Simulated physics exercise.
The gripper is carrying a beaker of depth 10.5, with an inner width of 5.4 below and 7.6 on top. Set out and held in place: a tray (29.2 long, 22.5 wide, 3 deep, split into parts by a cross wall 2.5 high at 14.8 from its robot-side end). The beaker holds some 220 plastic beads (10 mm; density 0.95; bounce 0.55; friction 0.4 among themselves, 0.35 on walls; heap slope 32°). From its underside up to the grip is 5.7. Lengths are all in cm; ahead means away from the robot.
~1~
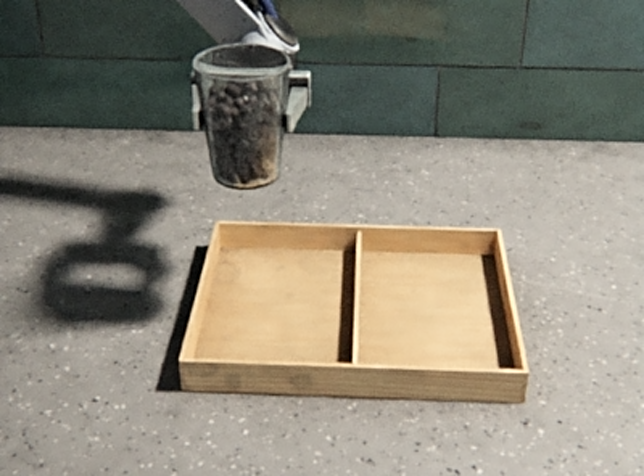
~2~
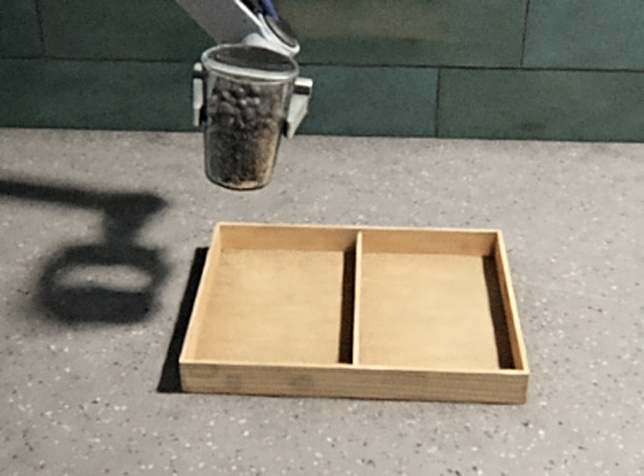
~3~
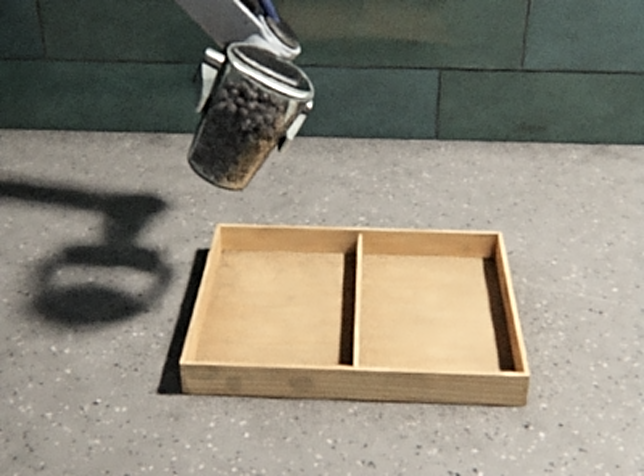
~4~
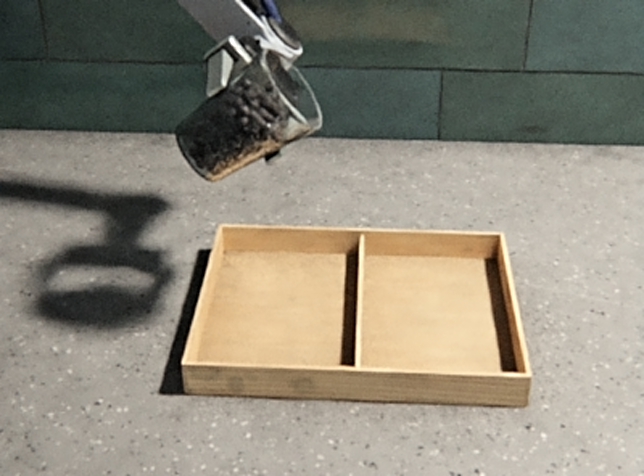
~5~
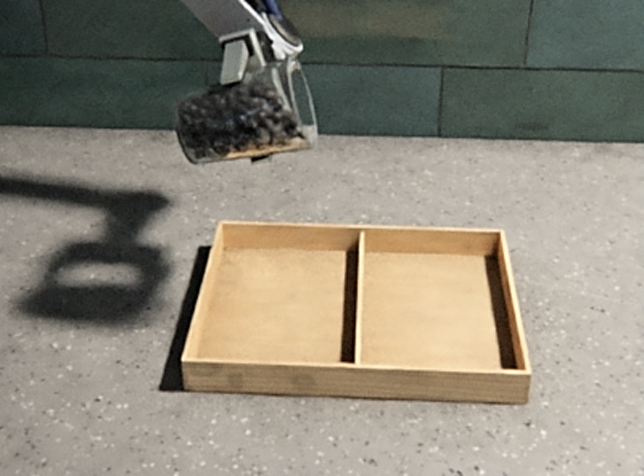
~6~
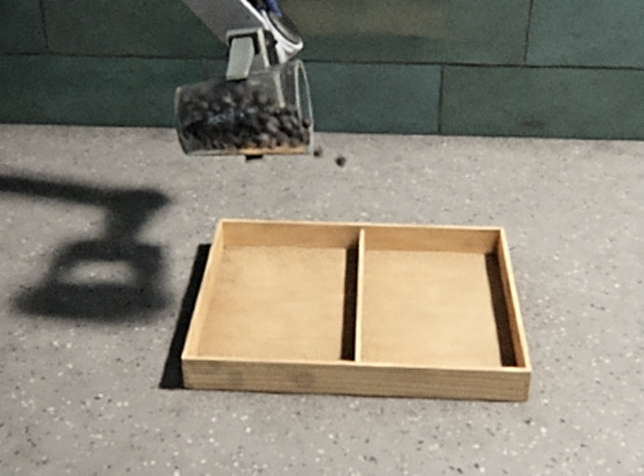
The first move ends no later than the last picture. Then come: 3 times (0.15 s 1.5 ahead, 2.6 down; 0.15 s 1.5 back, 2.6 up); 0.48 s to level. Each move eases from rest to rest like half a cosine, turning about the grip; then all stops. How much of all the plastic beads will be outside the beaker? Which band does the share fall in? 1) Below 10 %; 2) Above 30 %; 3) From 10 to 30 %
The answer is 3.
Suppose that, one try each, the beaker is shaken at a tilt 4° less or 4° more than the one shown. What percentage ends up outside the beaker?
Roughly 5 and 30 percent.
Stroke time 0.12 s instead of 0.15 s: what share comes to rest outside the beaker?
That would give around 20 per cent.
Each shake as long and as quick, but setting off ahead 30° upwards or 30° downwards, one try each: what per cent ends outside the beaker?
55 and 40 %.
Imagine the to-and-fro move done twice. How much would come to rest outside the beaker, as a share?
10 %.
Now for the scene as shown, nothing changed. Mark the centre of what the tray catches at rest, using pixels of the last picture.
I'd point to somewhere near (334, 310).
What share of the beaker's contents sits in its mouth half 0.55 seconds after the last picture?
Some 40 percent is in that half.
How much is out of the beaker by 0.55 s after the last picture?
By then near 10 % is out.
Then, 0.55 s later, tilted 81° forward, highest piece 22 above the table; 202 in the beaker, 10 in the robot-side part, 8 in the far-side part, 3 in flight or on a rim.
Then, 1.10 s later, tilted 50° forward, highest piece 23 above the table; 188 in the beaker, 24 in the robot-side part, 10 in the far-side part, 1 in flight or on a rim.
Then, 1.58 s later, level, highest piece 24 above the table; 188 in the beaker, 25 in the robot-side part, 10 in the far-side part.
Then, 2.63 s later, level, highest piece 24 above the table; 188 in the beaker, 25 in the robot-side part, 10 in the far-side part.
At rest, 188 in the beaker, 25 in the robot-side part, 10 in the far-side part. That is 16 % outside the beaker.
